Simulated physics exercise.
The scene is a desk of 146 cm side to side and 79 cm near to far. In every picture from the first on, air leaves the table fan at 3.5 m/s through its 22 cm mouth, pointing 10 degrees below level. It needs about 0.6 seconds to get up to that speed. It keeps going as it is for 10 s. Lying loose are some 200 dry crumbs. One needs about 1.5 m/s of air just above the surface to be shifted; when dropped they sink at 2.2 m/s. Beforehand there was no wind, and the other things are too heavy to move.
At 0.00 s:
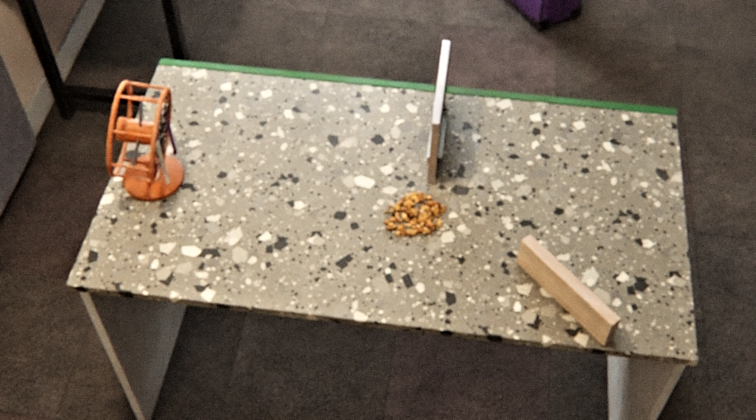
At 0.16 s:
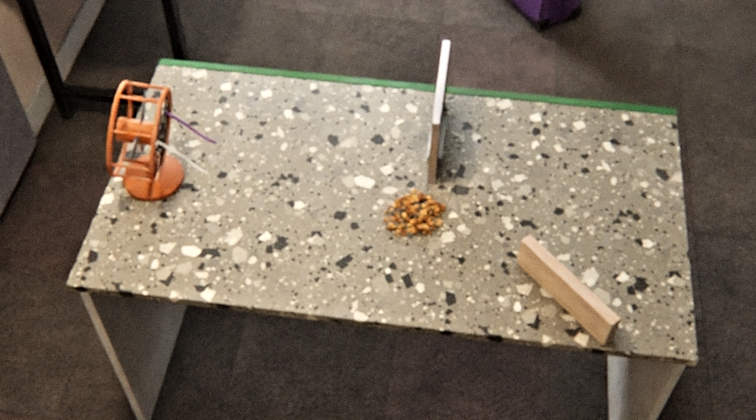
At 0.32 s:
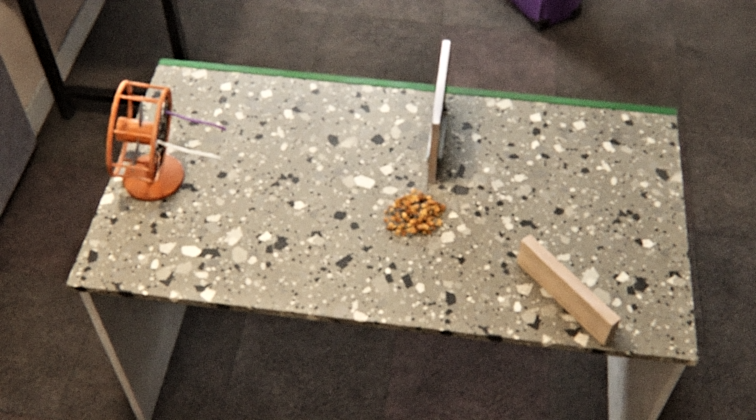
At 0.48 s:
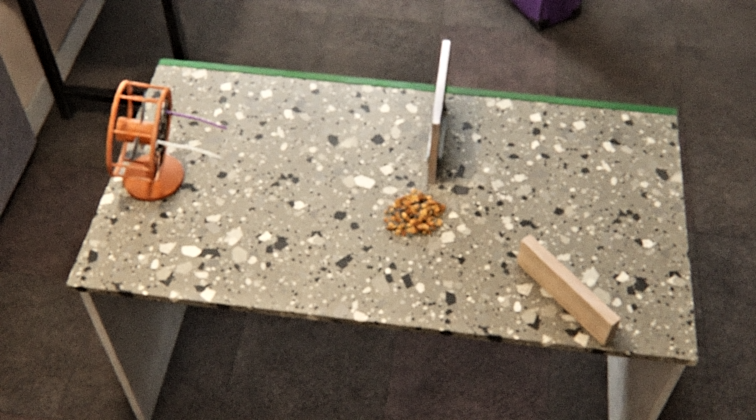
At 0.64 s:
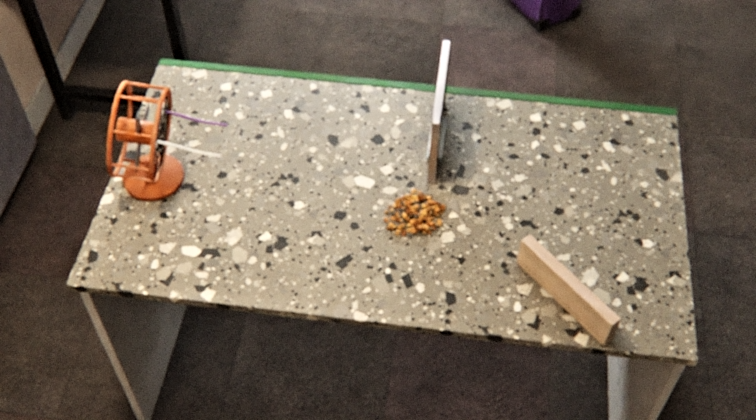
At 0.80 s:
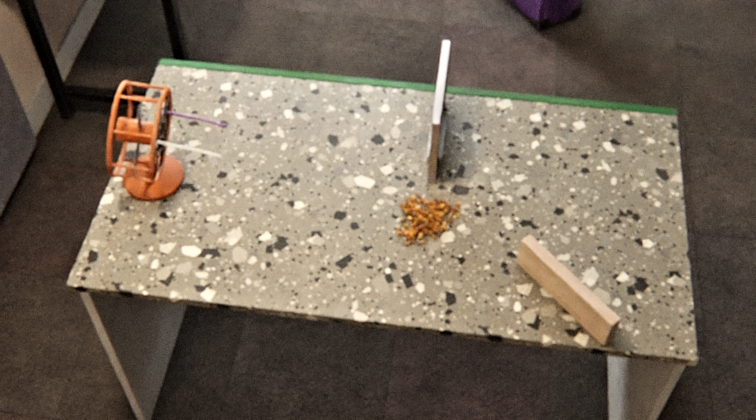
On a speckled desk, ribbons stream from an orange fan, then brown crumbs shift slightly right.
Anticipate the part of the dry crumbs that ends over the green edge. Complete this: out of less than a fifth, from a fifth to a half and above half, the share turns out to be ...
The share turns out to be below one fifth.
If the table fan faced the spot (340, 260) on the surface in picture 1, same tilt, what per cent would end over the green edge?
That way the share would be roughly 0 %.
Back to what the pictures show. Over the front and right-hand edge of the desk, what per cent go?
Roughly 20 % front, roughly 60 % right-hand.
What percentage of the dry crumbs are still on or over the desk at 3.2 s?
Share at that time: Some 20 %.
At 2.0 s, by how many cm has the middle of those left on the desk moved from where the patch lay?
The middle is some 45 cm from where it began.
After 2.0 s the count stands so, 0 % are over the green edge; the middle of those still in play is near (558, 313).
After 3.2 s the count stands so, 0 % are over the green edge; the middle of those still in play is near (558, 313).
After 5.5 s the count stands so, 0 % are over the green edge; the middle of those still in play is near (558, 313).
After 10.0 s, at the end, 0 % are over the green edge.
